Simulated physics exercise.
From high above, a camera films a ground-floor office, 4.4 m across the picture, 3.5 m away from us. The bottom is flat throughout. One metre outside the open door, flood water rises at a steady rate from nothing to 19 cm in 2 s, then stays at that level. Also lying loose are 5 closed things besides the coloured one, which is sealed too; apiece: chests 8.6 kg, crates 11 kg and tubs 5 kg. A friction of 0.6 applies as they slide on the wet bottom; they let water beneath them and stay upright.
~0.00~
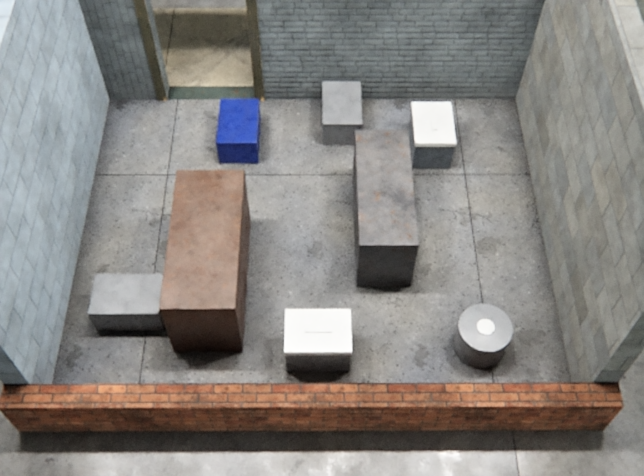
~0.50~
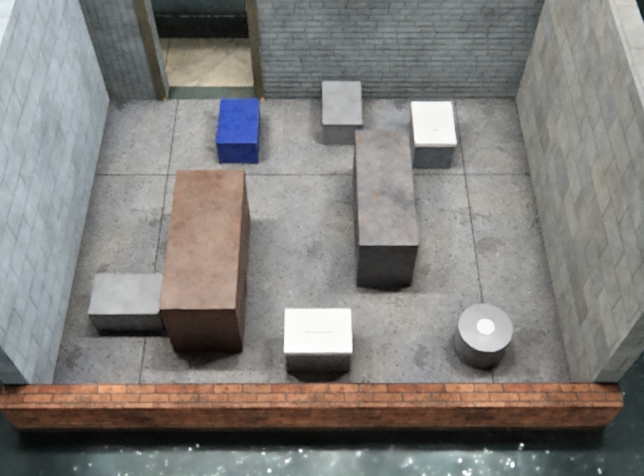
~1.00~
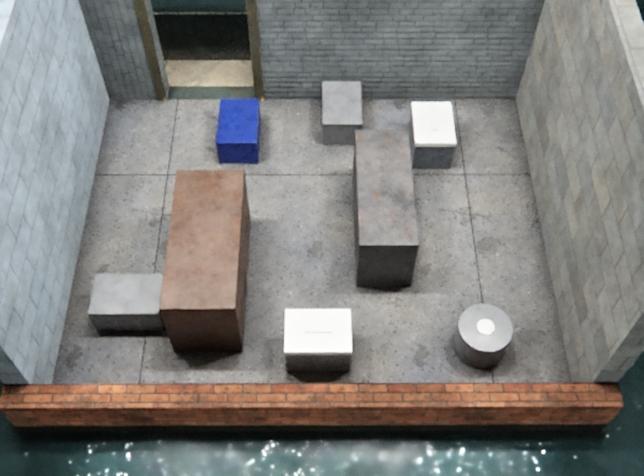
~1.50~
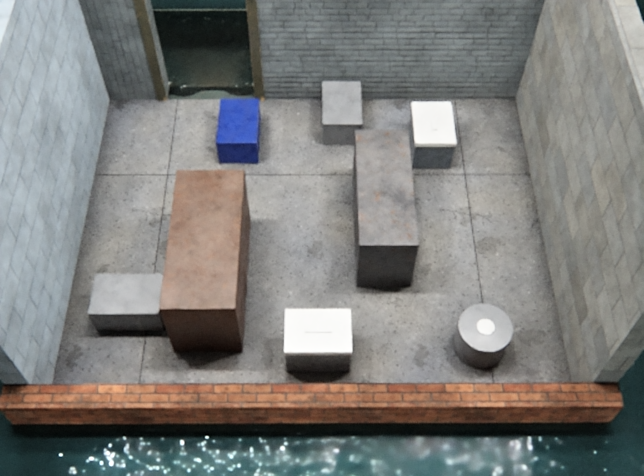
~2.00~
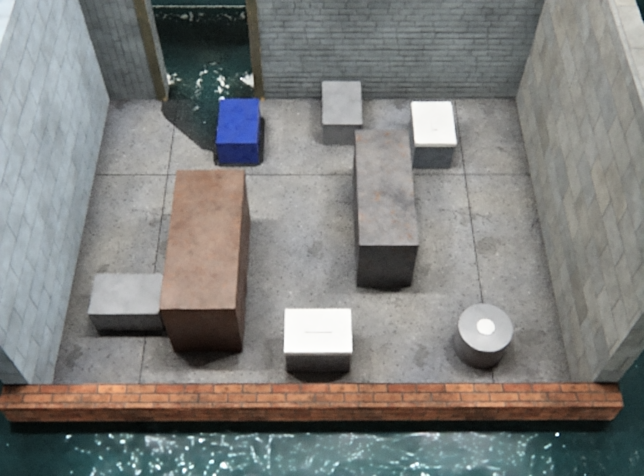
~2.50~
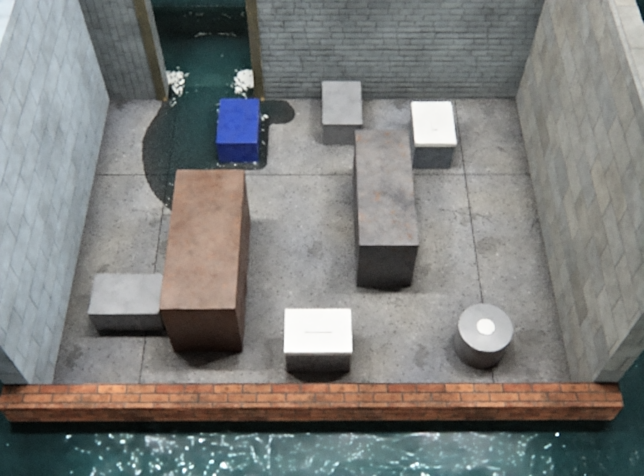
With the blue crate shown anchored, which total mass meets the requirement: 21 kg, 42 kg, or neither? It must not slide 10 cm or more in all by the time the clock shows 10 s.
The answer is only 42 kg.
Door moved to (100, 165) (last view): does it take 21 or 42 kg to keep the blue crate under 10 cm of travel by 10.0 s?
Well, then the greater option is needed.
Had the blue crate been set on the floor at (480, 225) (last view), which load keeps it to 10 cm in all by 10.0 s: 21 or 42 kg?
It turns out that both loads succeed.
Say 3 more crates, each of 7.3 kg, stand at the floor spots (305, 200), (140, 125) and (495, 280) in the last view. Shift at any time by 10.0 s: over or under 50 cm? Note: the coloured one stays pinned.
Spot one crosses the limit, spot two crosses the limit, spot three stays inside.
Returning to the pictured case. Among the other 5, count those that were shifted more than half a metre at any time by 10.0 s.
By my tally, 4.
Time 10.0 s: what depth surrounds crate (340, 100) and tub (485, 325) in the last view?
Close to 5 and 6 centimetres.
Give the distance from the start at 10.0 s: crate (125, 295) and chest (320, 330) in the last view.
They've ended up 60 cm and 140 cm away, in that order.
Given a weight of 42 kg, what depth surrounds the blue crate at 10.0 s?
Depth: Approx. 7 cm.
After 3.5 s the blue crate would be 35 cm from its start with 21 kg and 0 cm from its start with 42 kg; 6 cm of water round it then.
After 4.5 s the blue crate would be 42 cm from its start with 21 kg and 0 cm from its start with 42 kg; 5 cm of water round it then.
After 7.0 s the blue crate would be 43 cm from its start with 21 kg and 0 cm from its start with 42 kg; 7 cm of water round it then.
After 10.0 s the blue crate would be 77 cm from its start with 21 kg and 0 cm from its start with 42 kg; 7 cm of water round it then.
